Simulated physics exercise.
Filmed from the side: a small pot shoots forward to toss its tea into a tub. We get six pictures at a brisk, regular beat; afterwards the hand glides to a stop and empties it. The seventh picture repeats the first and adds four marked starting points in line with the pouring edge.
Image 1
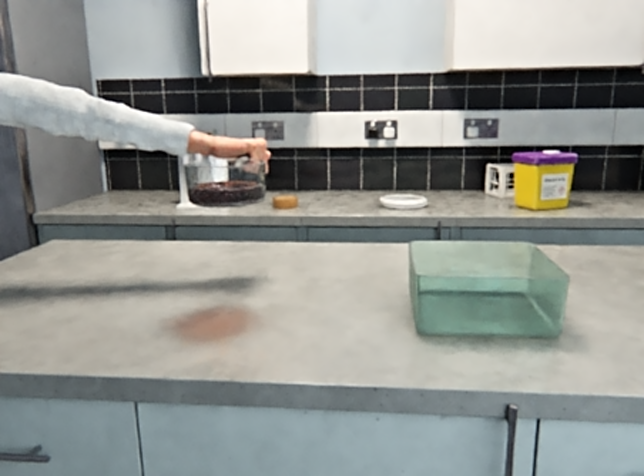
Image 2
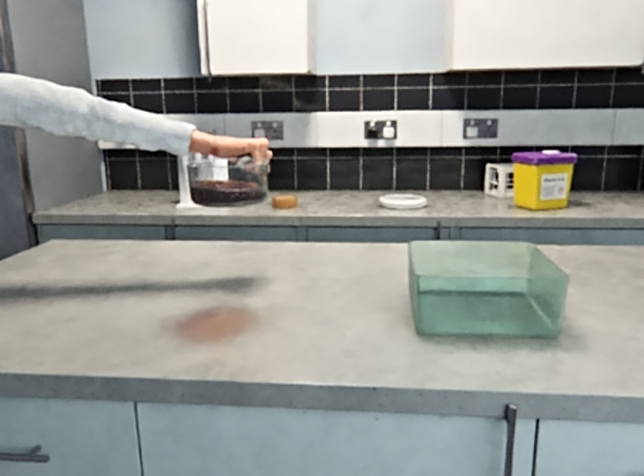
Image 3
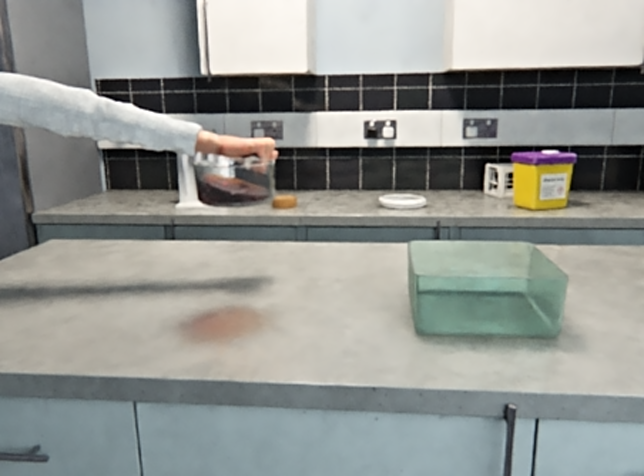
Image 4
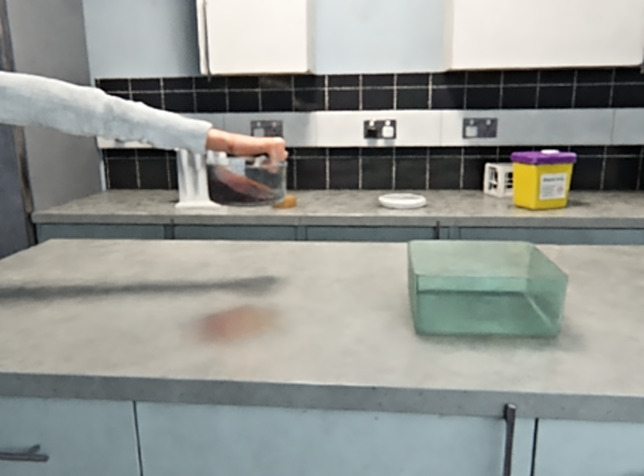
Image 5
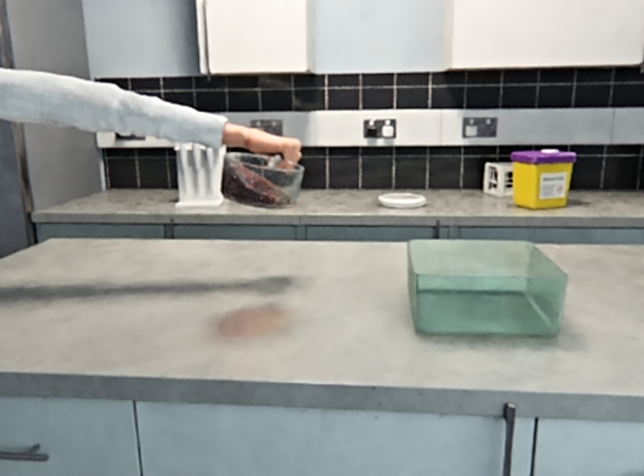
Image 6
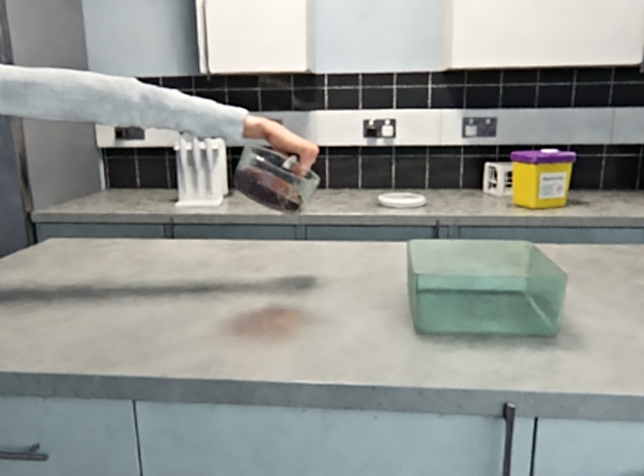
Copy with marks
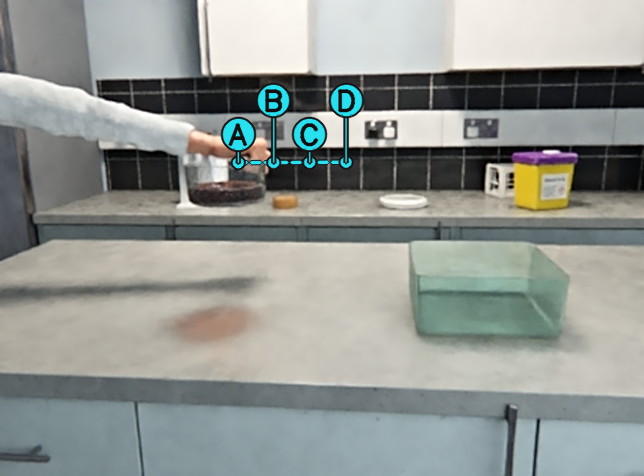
An arm in a pale sleeve held a small clear pot of dark contents over a grey counter, moved it to the right, and then tilted it toward a greenish see-through tub.
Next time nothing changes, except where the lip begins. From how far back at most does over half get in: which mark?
Take C.
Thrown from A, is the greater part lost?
Yes, that goes wrong.
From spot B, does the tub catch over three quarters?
No, less.
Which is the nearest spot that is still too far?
B it is.
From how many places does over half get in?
Two of the four.
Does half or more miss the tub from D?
No, that is safe.
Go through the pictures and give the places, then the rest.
Upright, lip at (263, 162); tub from (415, 332) to (561, 336); nothing has left yet.
Upright, lip at (265, 162); nothing has left yet.
Upright, lip at (273, 162); nothing has left yet.
Tipped about 2°, lip at (285, 163); nothing has left yet.
Tipped about 11°, lip at (302, 169); nothing has left yet.
Tipped about 26°, lip at (318, 180); nothing has left yet.
On the marked copy, A at (238, 162); B at (273, 162); C at (309, 162); D at (346, 162).
With A, about 8 % lands in the tub, 90 % falls short.
With B, about 35 % lands in the tub, 60 % falls short and 5 % goes beside or beyond.
With C, about 69 % lands in the tub, 25 % falls short and 7 % goes beside or beyond.
With D, about 88 % lands in the tub, 9 % falls short and 3 % goes beside or beyond.
